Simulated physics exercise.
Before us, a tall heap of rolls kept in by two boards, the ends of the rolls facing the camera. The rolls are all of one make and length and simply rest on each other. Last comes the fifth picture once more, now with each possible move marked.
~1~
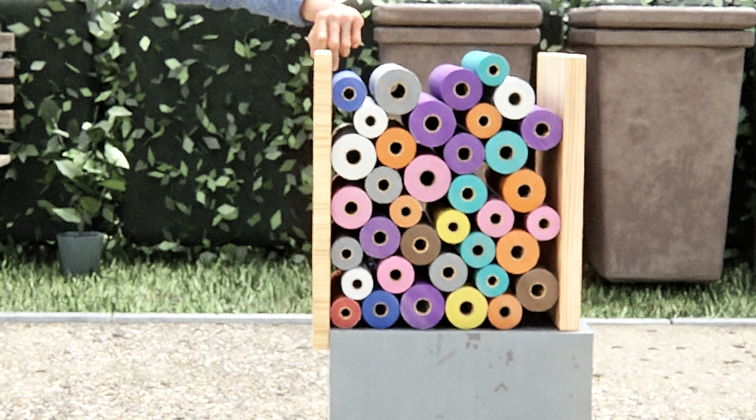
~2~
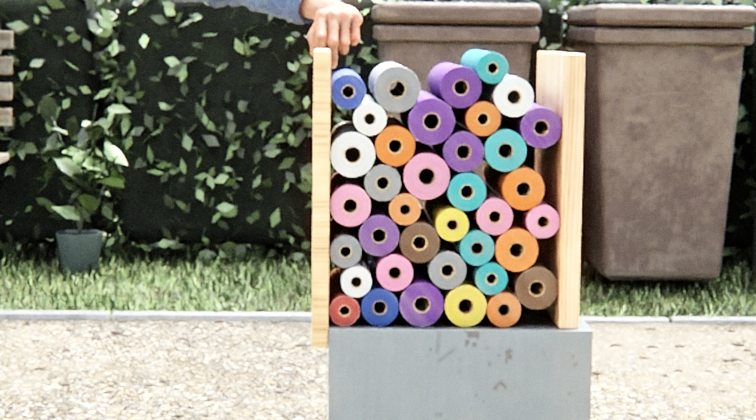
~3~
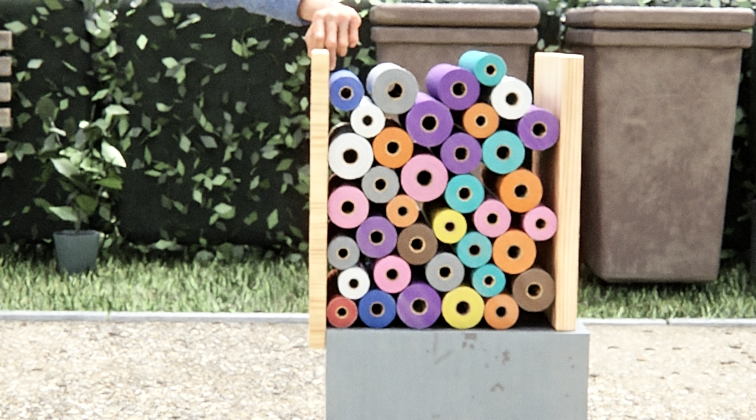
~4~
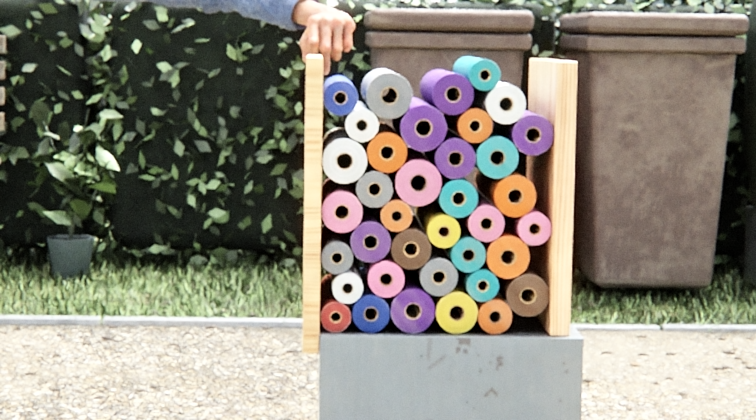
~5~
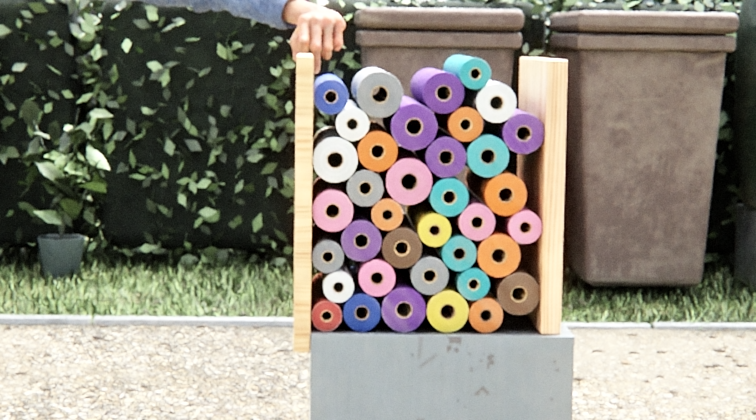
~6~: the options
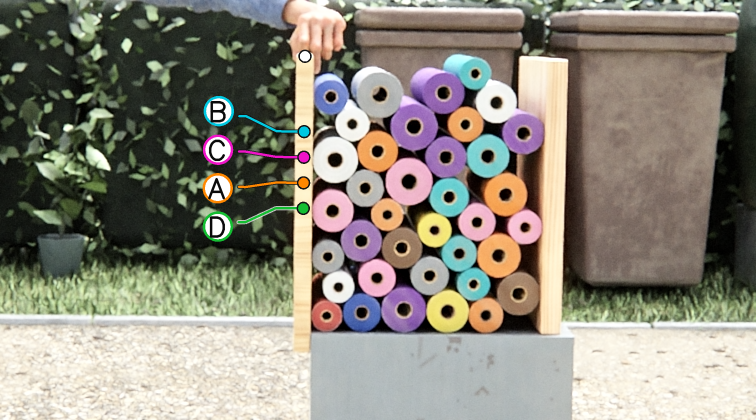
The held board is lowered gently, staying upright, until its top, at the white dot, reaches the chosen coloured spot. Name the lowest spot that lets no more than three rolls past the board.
No lower than A.
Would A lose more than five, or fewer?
At A, fewer than five.
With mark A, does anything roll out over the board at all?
Yes.
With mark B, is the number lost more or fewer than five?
Fewer than five.
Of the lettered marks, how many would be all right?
Three of them.
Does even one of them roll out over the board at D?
Yes, at D.
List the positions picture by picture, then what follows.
Side board (322, 189); a red roll (346, 313); a pink roll (396, 275), in the first picture.
A pink roll (395, 273); a brown roll (420, 243), in the second picture.
A pink roll (492, 219); a turquoise roll (464, 193), in the third picture.
A purple roll (455, 159); a white roll (362, 126), in the fourth picture.
A purple roll (444, 93); side board (304, 192); a red roll (327, 316), in the fifth picture.
On the marked copy, A at (304, 183); B at (304, 132); C at (304, 158); D at (303, 208); the white dot at (305, 56).
With A. Early on, top of the board (313, 113).
Further on, top of the board (312, 179).
At the end, top of the board (312, 182), one out over the board.
As for the rest, B none out over the board; C one out over the board; D four out over the board.
